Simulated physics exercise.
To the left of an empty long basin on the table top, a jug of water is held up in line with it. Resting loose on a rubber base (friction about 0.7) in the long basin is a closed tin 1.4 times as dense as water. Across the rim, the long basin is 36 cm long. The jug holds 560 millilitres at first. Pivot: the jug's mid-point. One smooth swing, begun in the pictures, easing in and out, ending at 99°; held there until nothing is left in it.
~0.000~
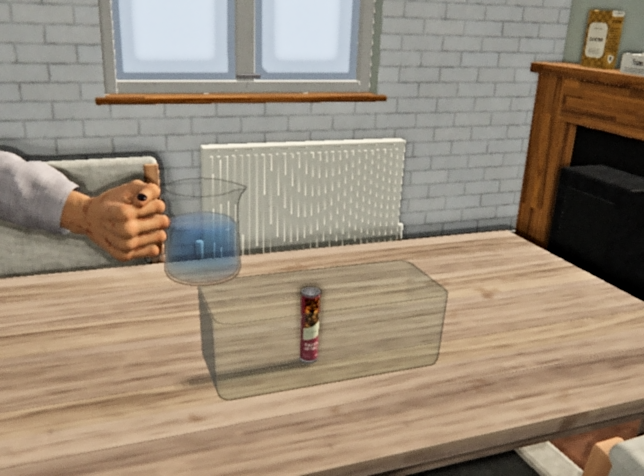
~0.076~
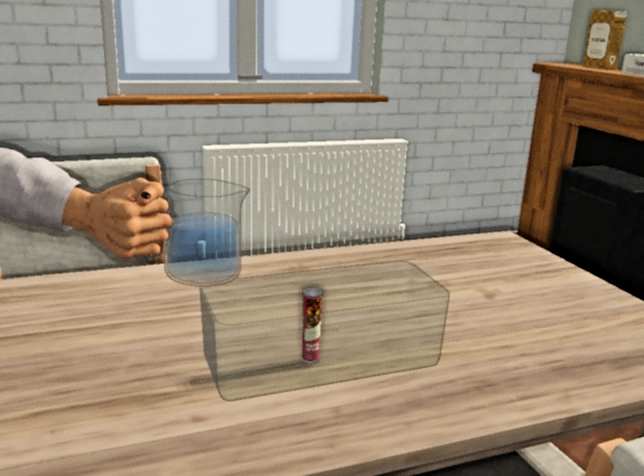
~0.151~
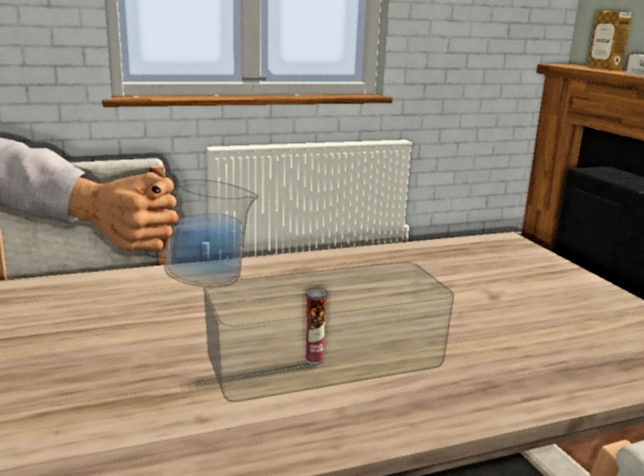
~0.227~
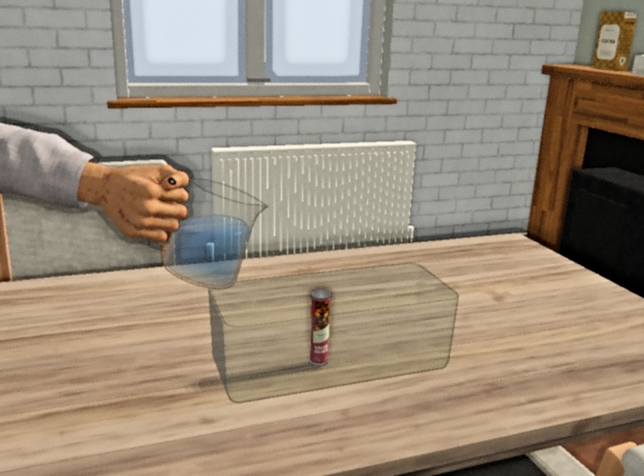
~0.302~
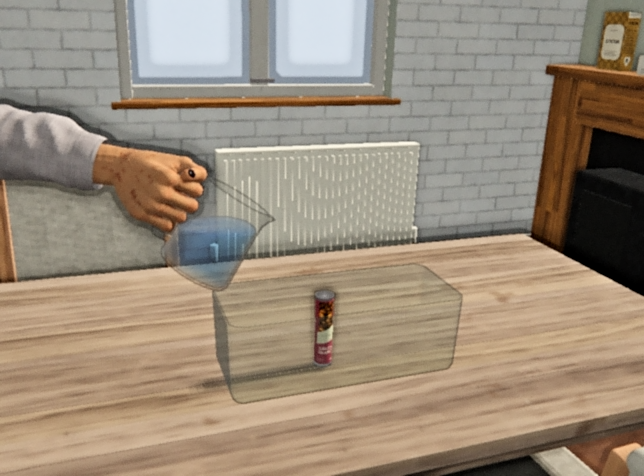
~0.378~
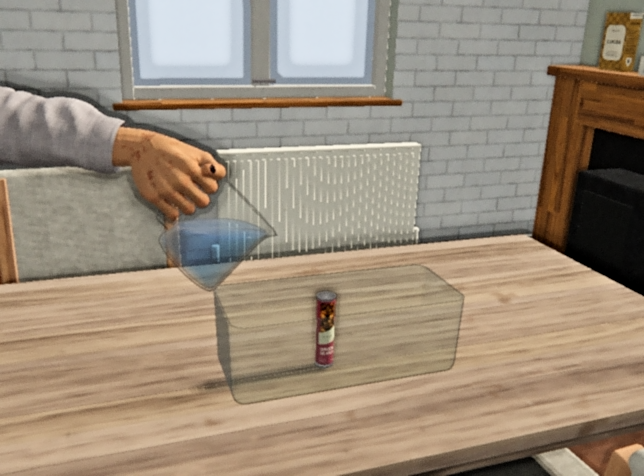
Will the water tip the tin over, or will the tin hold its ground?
It stands firm.
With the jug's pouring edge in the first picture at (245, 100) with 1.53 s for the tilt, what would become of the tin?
Then it tips over.
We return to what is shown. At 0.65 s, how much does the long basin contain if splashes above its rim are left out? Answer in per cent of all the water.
Around 10 percent.
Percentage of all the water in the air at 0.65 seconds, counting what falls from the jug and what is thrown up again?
Estimate: Some 20 % of the total.
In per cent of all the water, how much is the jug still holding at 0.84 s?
I'd estimate some 30 per cent.
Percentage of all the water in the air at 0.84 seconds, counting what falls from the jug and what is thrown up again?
Around 12 per cent of the liquid is in flight.
After 0.65 s the tilt is 93° and 70 per cent is still to pour; the tin stands where it began.
After 0.84 s the tilt is 99° and 30 per cent is still to pour; the tin stands 1 cm from where it began.
After 1.05 s the tilt is 99° and 12 per cent is still to pour; the tin stands 1 cm from where it began.
After 1.27 s the tilt is 99° and 4 per cent is still to pour; the tin stands 1 cm from where it began.
In the end the tin stands 1 cm from where it began.
